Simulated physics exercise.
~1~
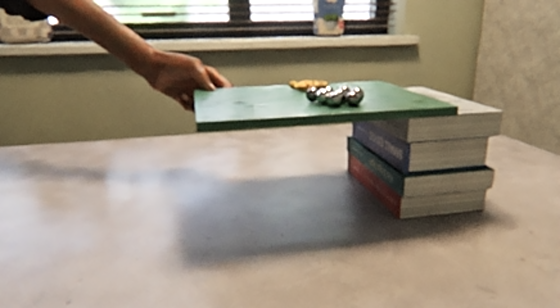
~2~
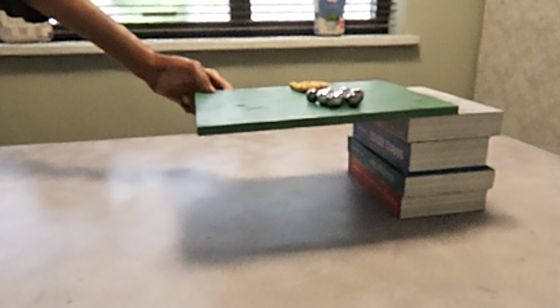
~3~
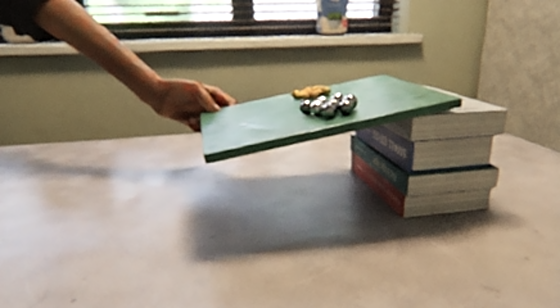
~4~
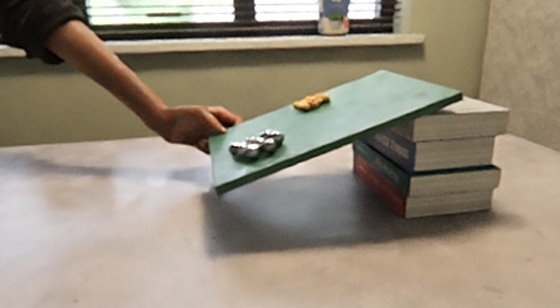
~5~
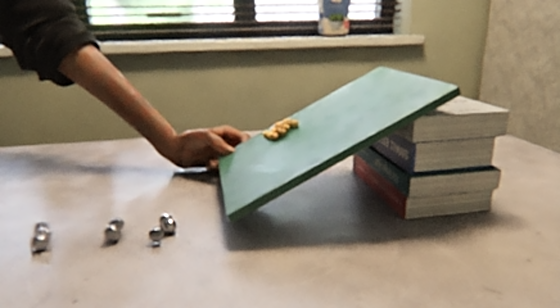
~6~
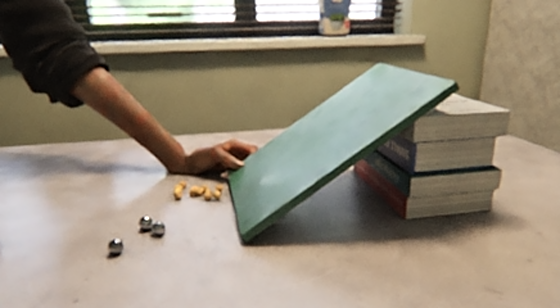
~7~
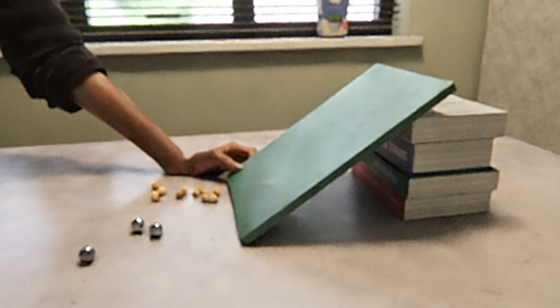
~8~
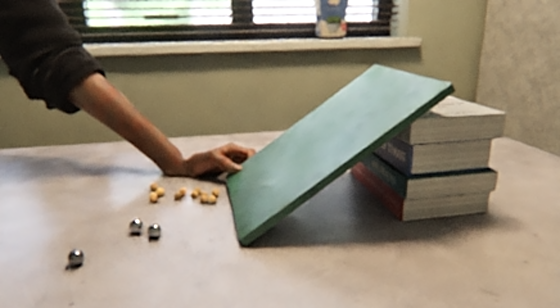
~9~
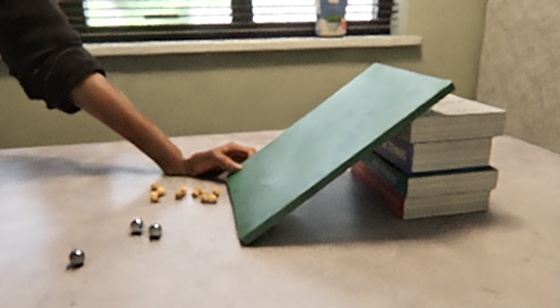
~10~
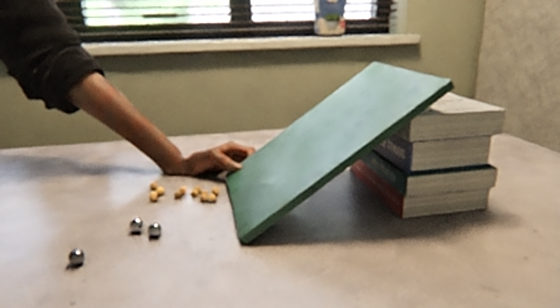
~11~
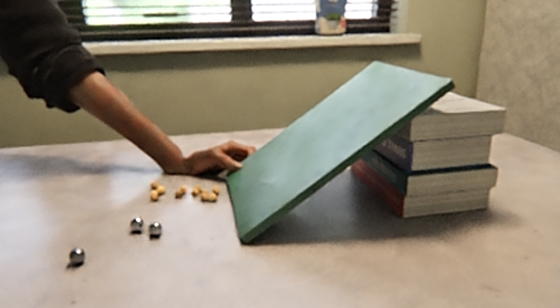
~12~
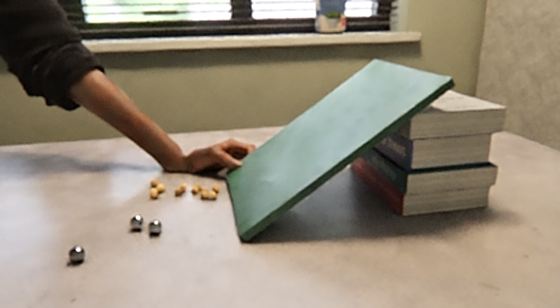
A hand lowered one end of a green board propped on stacked books, and the shiny silver balls rolled off first, followed by the small yellow pieces, which stopped near the board's lower edge while the remaining silver ones settled farther out.
